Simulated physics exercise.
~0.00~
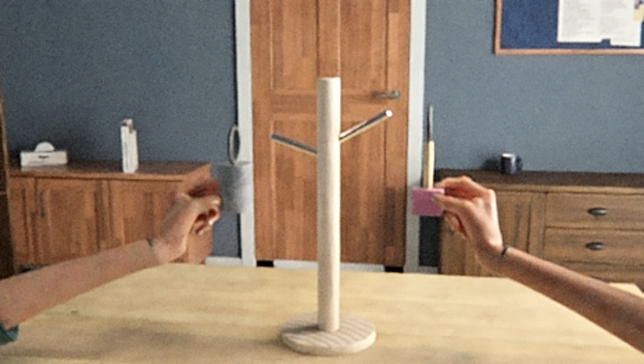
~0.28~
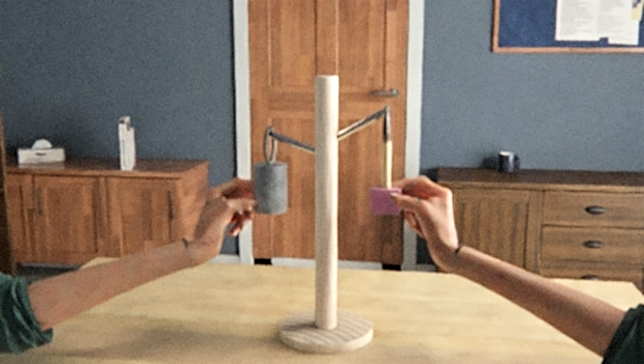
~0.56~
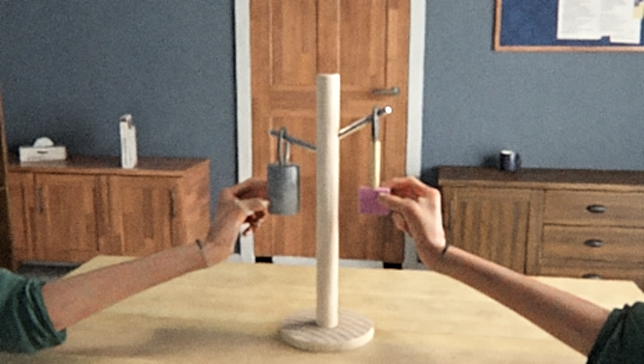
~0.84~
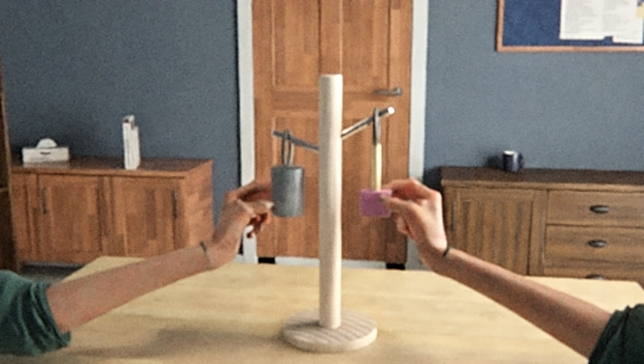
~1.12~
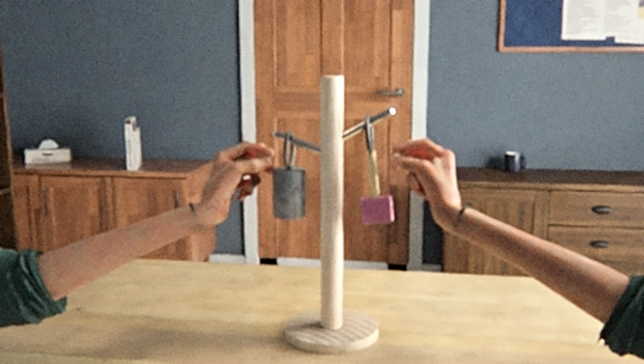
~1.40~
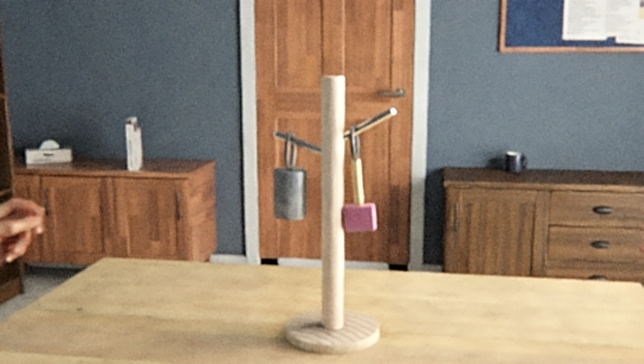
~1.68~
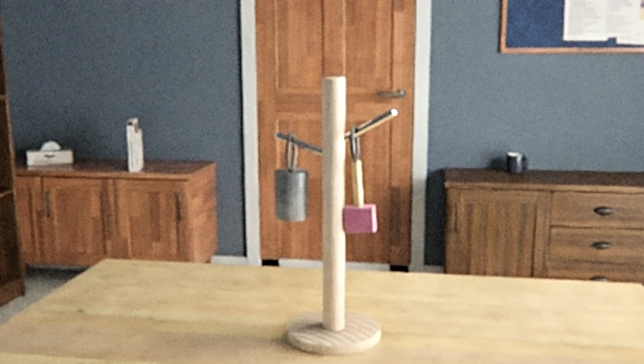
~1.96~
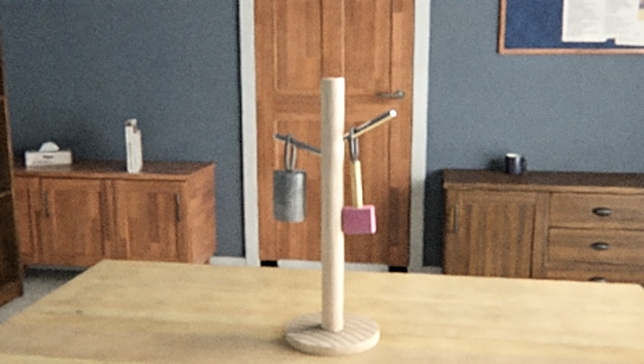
A pink brush and a grey lantern were brought in by two hands and hooked onto opposite pegs of a wooden stand; once released, the pink one slid a little inward toward the post, and both stayed hanging.
